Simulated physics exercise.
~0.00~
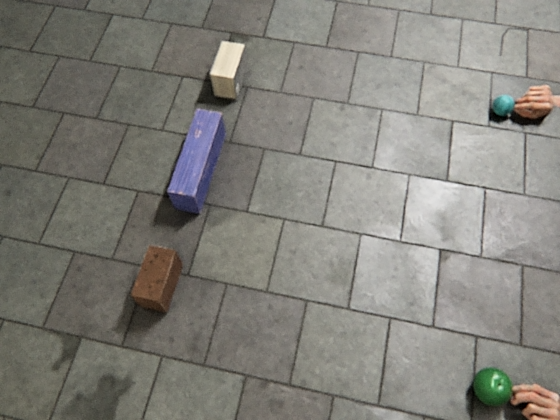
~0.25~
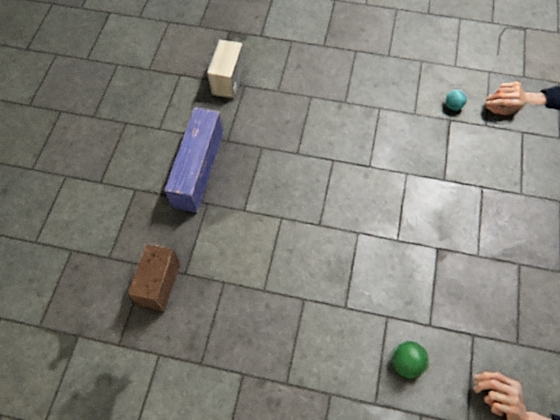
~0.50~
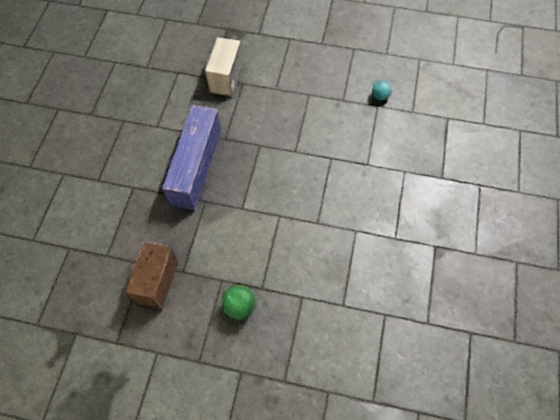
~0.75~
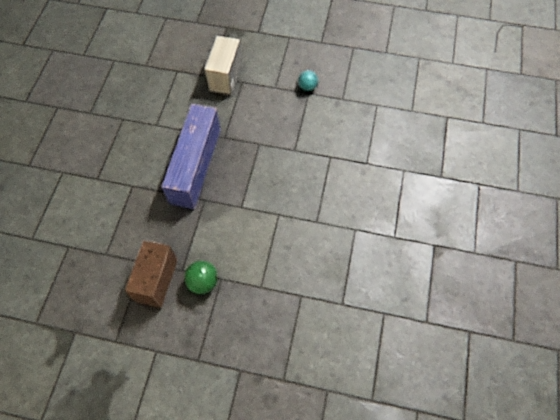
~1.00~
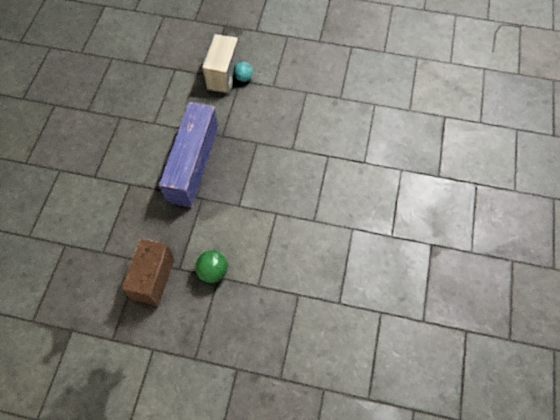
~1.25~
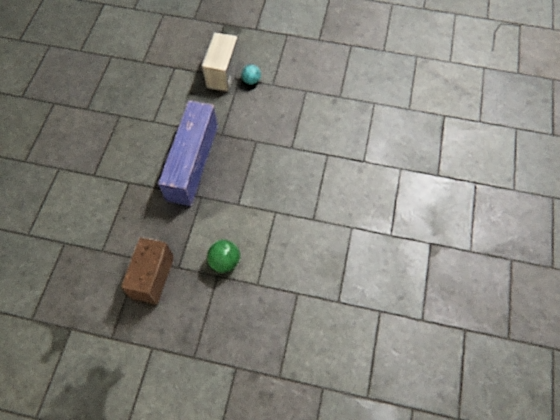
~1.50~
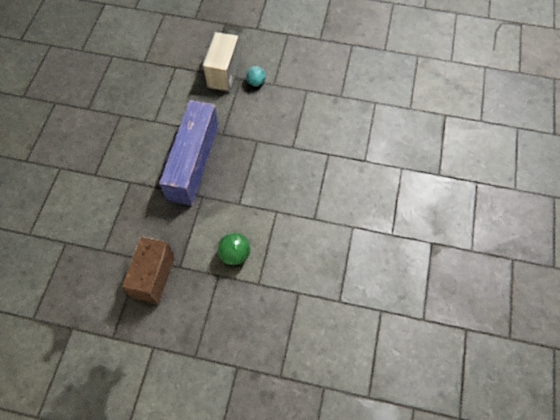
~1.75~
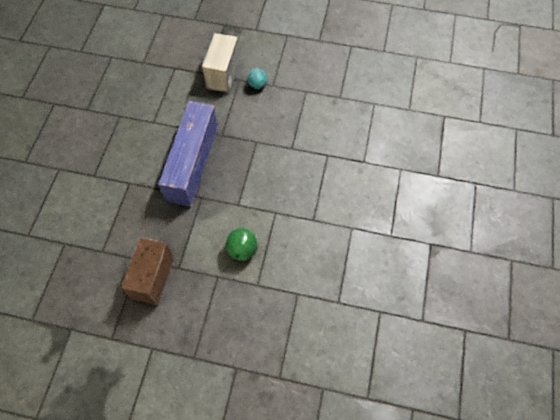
Turquoise ball and green ball rolling left from two hands across grey paving, bumping separate blocks and rebounding slightly without passing through.
